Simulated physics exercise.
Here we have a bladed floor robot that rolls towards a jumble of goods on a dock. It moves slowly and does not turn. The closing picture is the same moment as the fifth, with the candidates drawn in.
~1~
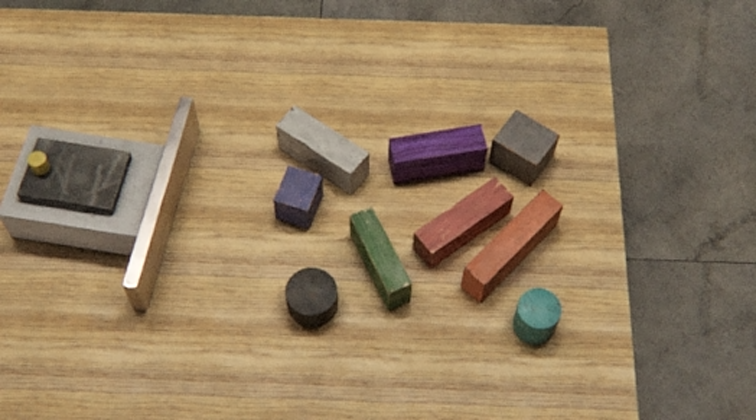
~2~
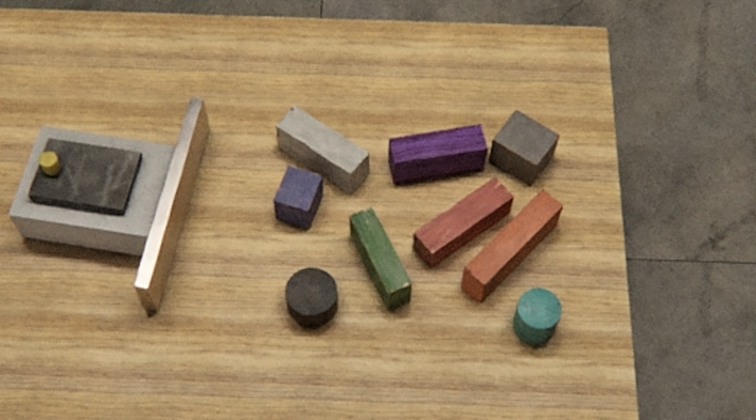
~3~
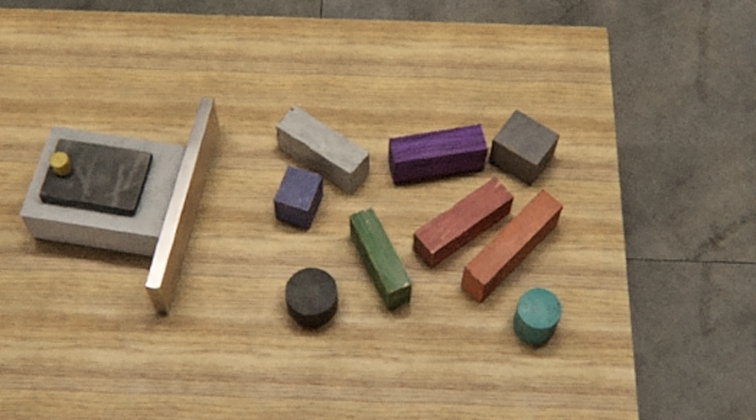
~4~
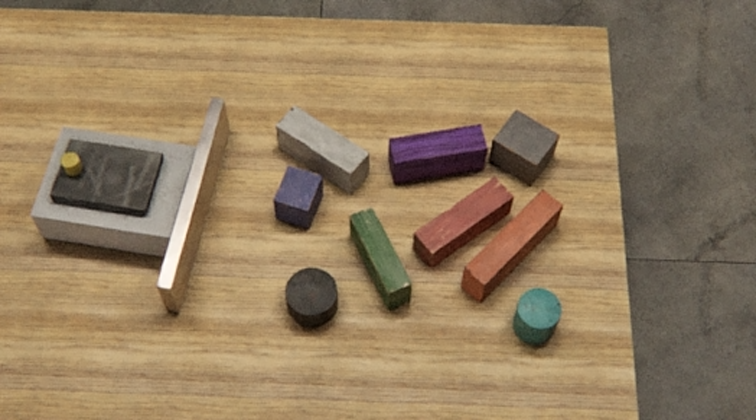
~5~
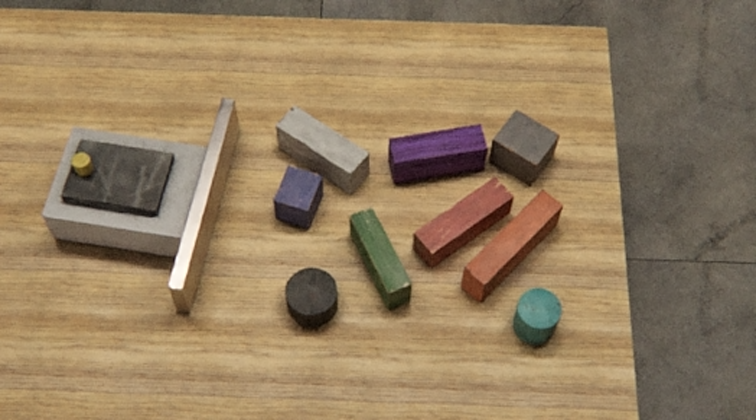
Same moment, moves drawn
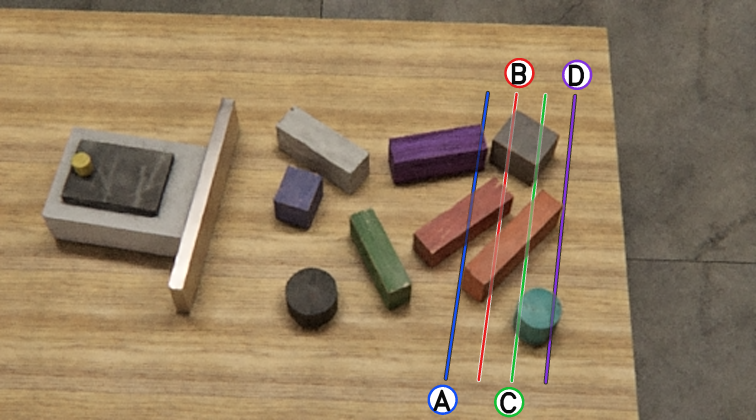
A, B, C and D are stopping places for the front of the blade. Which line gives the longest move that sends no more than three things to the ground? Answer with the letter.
D is the last line within the limit.
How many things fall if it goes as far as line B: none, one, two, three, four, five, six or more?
The count is none.
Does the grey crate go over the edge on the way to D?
Yes.
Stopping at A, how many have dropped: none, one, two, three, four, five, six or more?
In all, none.
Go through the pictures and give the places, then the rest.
Turquoise canister (537, 316); white bar (323, 150); red bar (463, 222), in the first frame.
Robot (93, 176); green bar (380, 258), in the second frame.
Robot (104, 176); purple stick (437, 154), in the third frame.
Robot (114, 177); black canister (312, 297), in the fourth frame.
Robot (126, 177); turquoise canister (537, 316); white bar (323, 150); red bar (463, 222), in the fifth frame.
On the copy, A at (468, 226); B at (499, 227); C at (530, 228); D at (561, 229).
On D. First, robot (253, 181); grey crate (529, 146); black canister (348, 302).
Then, robot (383, 186); grey crate (563, 138); orange bar (558, 257).
Finally, robot (485, 189); grey crate over the edge; orange bar over the edge; three fallen.
By contrast, A is within the limit but short; B is within the limit but short; C is within the limit but short.
